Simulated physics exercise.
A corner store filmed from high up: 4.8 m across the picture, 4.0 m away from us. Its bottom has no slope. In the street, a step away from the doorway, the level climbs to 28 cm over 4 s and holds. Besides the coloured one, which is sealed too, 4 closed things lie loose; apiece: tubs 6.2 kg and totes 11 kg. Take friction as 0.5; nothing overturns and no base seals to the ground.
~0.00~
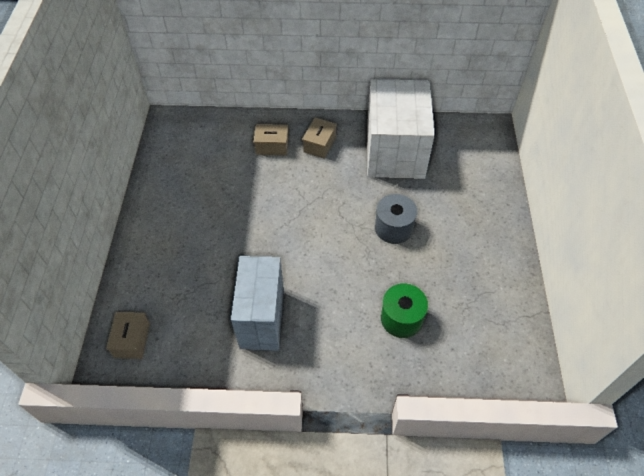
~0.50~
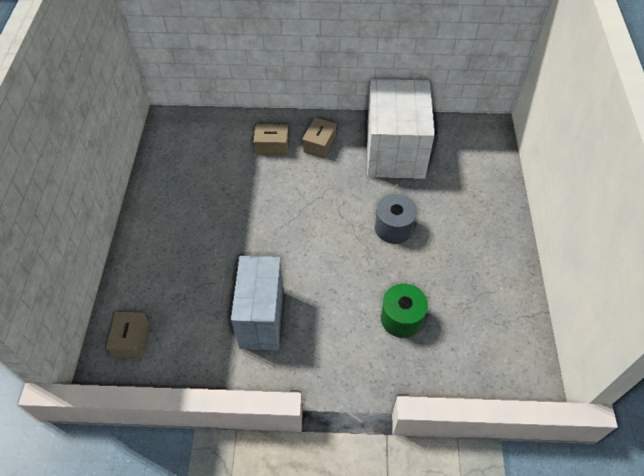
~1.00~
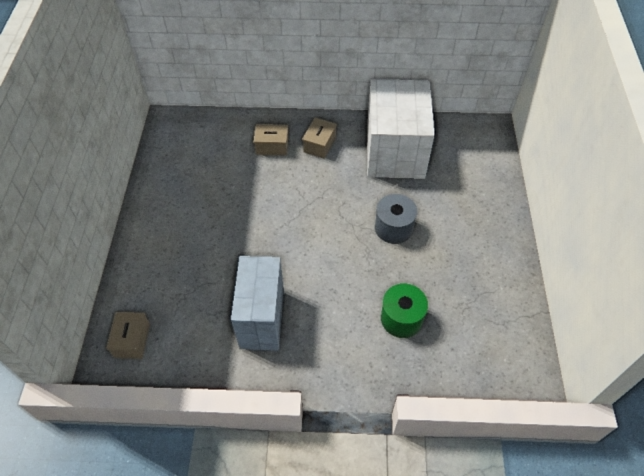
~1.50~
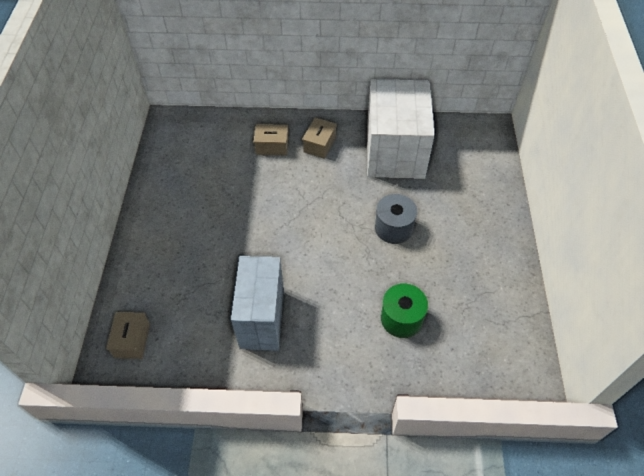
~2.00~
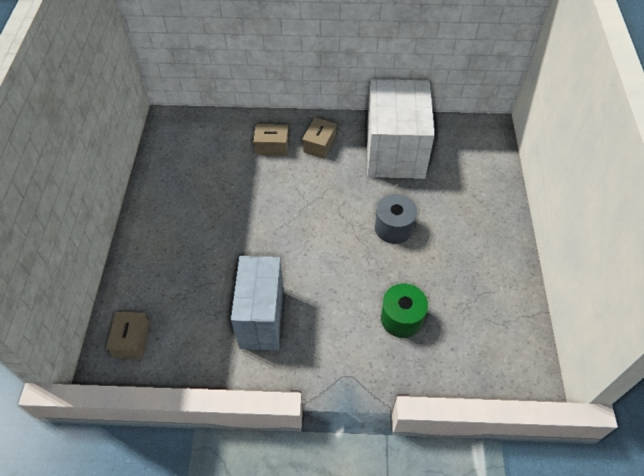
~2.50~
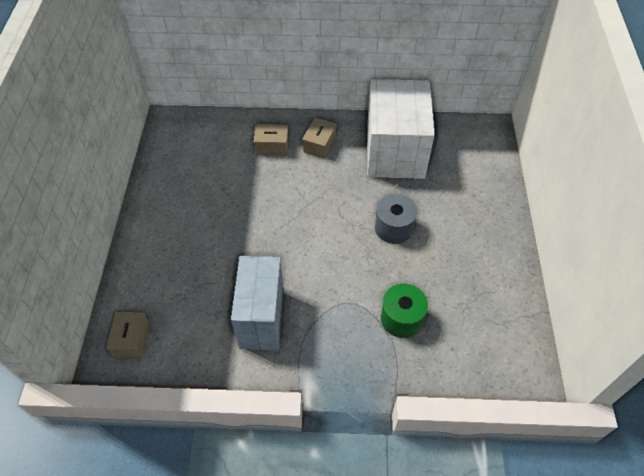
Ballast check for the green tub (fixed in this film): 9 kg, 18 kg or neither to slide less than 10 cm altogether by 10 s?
I expect that neither weight holds it.
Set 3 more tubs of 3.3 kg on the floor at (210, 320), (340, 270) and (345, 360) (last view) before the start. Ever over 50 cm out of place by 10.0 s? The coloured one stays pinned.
In that order: Short of it, past it, over.
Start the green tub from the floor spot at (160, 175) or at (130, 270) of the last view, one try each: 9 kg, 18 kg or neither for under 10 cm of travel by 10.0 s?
In that order: It takes the larger; it takes the larger.
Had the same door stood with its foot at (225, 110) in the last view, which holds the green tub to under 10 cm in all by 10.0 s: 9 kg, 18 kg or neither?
In that case only the higher weight holds it.
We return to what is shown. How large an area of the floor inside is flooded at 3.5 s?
Some 3.5 m2.
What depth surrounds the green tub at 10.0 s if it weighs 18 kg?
Roughly 11 cm.
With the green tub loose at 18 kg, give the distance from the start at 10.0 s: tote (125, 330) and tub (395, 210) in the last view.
In that order: 0 cm, 140 cm.
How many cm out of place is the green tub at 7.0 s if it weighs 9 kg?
Roughly 150 cm.
After 3.5 s the green tub would be 12 cm from its start with 9 kg and 0 cm from its start with 18 kg; 5 cm of water round it then.
After 4.5 s the green tub would be 67 cm from its start with 9 kg and 9 cm from its start with 18 kg; 6 cm of water round it then.
After 7.0 s the green tub would be 173 cm from its start with 9 kg and 41 cm from its start with 18 kg; 6 cm of water round it then.
After 10.0 s the green tub would be 192 cm from its start with 9 kg and 73 cm from its start with 18 kg; 11 cm of water round it then.
